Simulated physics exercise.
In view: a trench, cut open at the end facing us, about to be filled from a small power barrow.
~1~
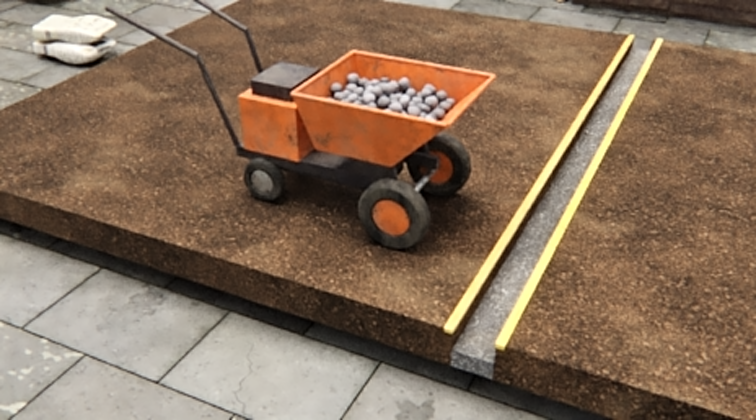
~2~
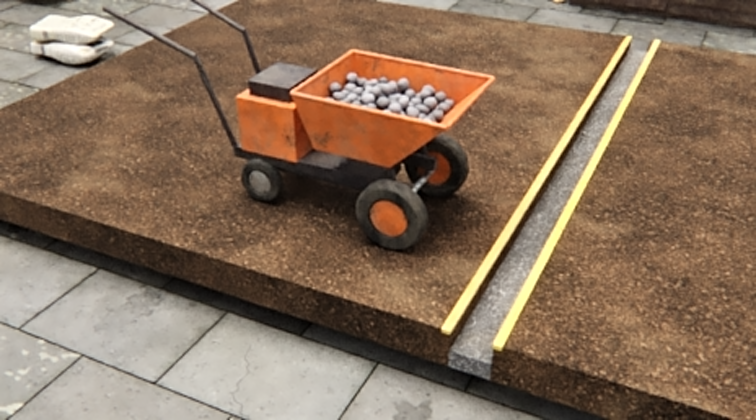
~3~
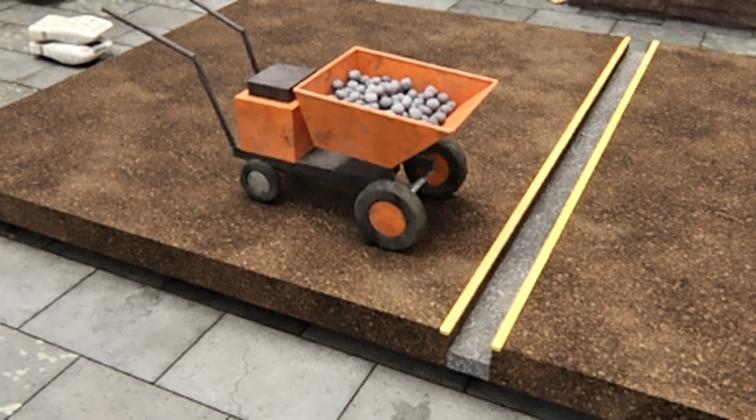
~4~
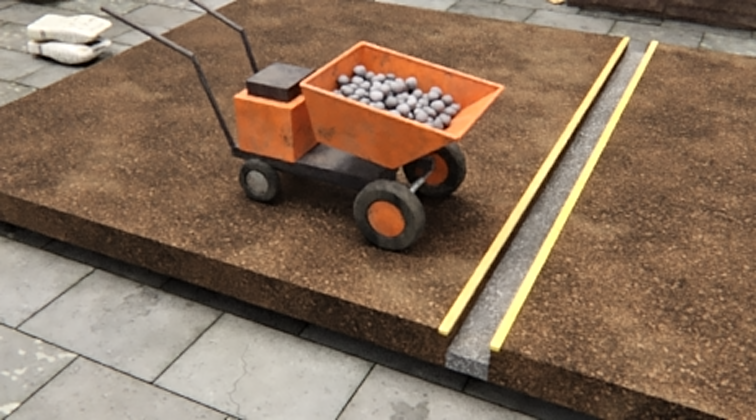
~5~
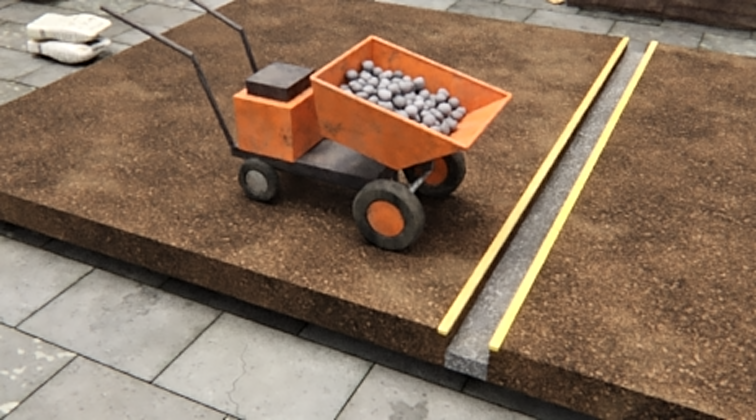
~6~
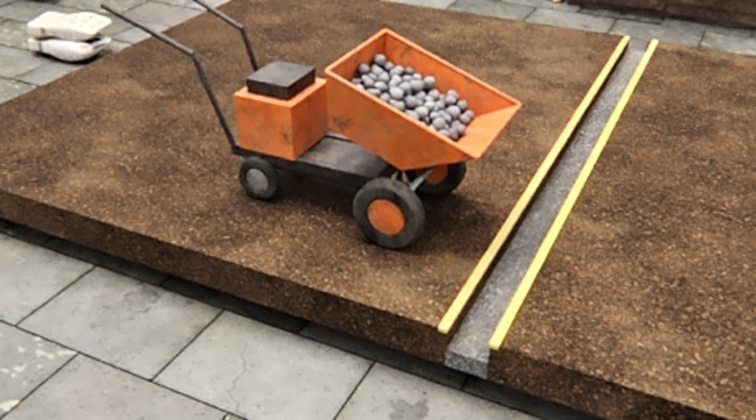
Orange power barrow loaded with round grey cobbles standing beside a narrow yellow-edged trench, its skip gradually tilting forward to the right.
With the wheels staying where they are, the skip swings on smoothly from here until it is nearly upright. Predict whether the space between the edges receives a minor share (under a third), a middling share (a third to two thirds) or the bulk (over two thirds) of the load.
Most likely the part landing in the trench will be short of a third.
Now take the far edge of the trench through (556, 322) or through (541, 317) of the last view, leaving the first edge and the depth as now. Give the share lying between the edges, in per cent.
Roughly 70 % and 60 %.
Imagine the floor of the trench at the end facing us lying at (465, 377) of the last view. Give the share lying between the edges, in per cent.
About 40 percent.
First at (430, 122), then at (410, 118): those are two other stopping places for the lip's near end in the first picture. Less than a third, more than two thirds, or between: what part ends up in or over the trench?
First: In the middle band. Second: The middle third.
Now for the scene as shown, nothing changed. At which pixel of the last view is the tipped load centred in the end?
The centre ends up roughly at (568, 248).
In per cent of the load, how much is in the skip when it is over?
Share in the skip: Around 30 %.
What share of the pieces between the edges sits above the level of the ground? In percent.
I'd say around 10 percent.
Soon, skip tipped steeply; all in the skip.
A while on, skip tipped right over; about two thirds in the skip; a small part in or heaped over the trench; about a quarter beyond it.
Towards the end, skip tipped right over; about a third in the skip; about a quarter in or heaped over the trench; about half beyond it.
Finally, skip tipped right over; about a third in the skip; about a quarter in or heaped over the trench; about half beyond it.
